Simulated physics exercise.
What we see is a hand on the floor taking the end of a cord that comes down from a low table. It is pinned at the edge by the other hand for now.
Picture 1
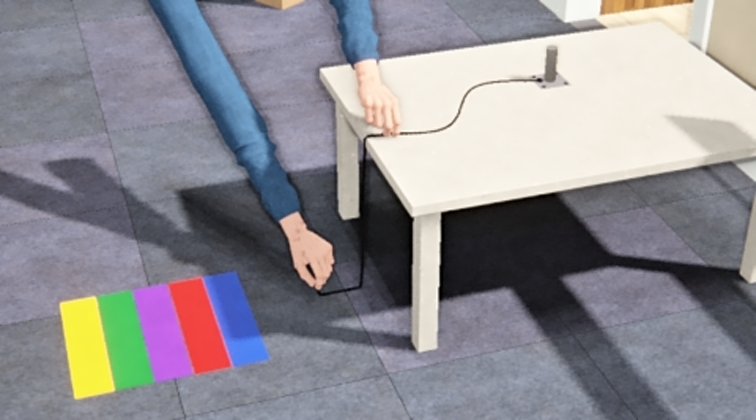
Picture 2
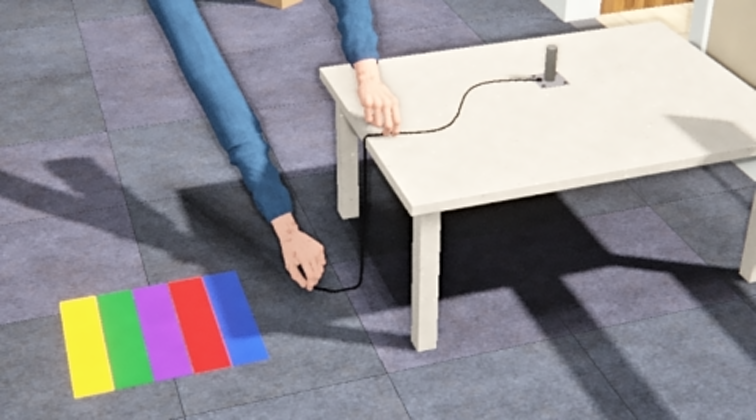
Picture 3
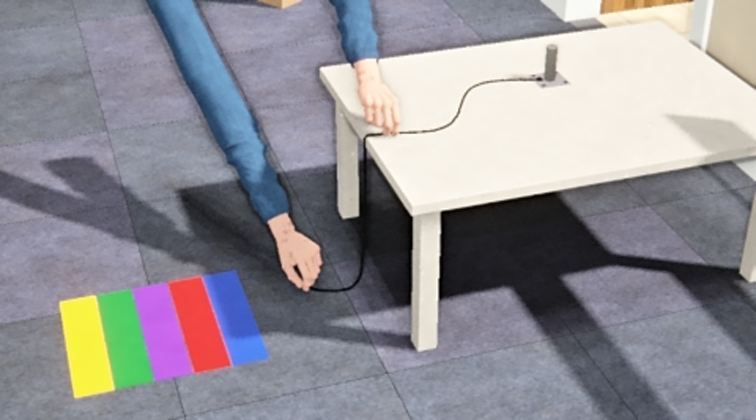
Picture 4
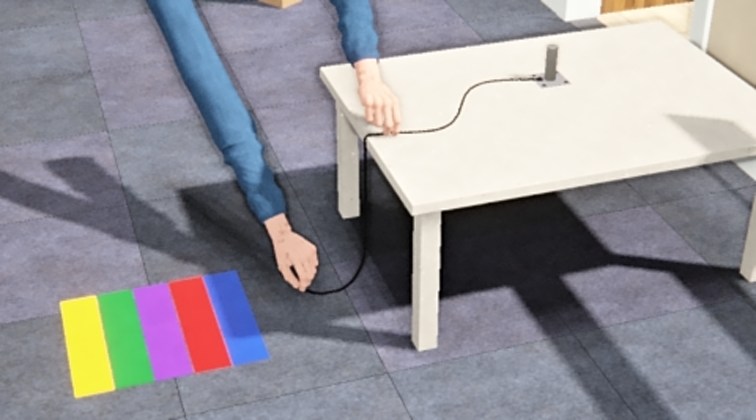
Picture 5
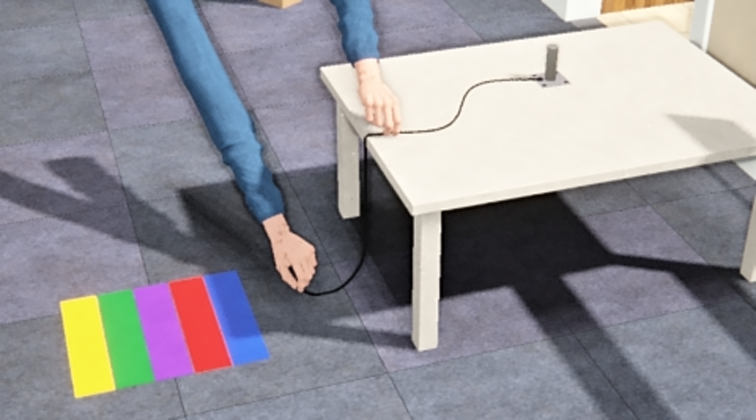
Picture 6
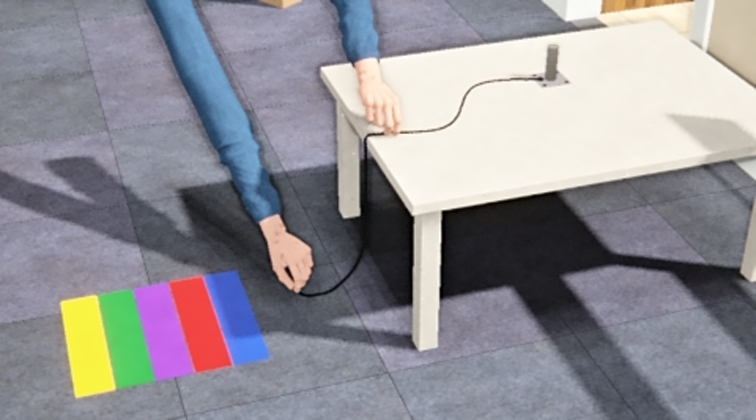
A hand near the floor shifting a black cord's end slightly left while another hand pins it at the table edge.
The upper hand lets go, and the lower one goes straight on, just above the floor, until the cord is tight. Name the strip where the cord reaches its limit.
Purple.
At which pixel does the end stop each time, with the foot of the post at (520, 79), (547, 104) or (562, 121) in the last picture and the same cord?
Near (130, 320); near (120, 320); near (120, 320).
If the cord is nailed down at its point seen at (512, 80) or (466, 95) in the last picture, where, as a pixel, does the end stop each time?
Approximately (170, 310) and (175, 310), respectively.
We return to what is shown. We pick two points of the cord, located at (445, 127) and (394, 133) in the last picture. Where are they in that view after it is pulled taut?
First point (402, 121), second point (357, 141).
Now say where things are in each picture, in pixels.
The first picture shows end (316, 284); blue (245, 345); red (208, 353); purple (170, 360); green (131, 368); yellow (91, 376).
The second picture shows end (307, 285); cord through (507, 81) (462, 102) (436, 130) (365, 144) (365, 212) (361, 275).
The third picture shows end (303, 286).
The fourth picture shows end (300, 286); cord through (507, 80) (463, 101) (437, 130) (365, 144) (366, 211) (357, 274).
The fifth picture shows end (298, 287).
The sixth picture shows end (294, 287); cord through (508, 80) (463, 101) (437, 130) (366, 144) (366, 211) (350, 274).
Early on, end near (220, 301); over blue.
Midway, end near (183, 308); over red.
At the end of the slack, end near (161, 312); over purple. It gets as far as the purple strip.
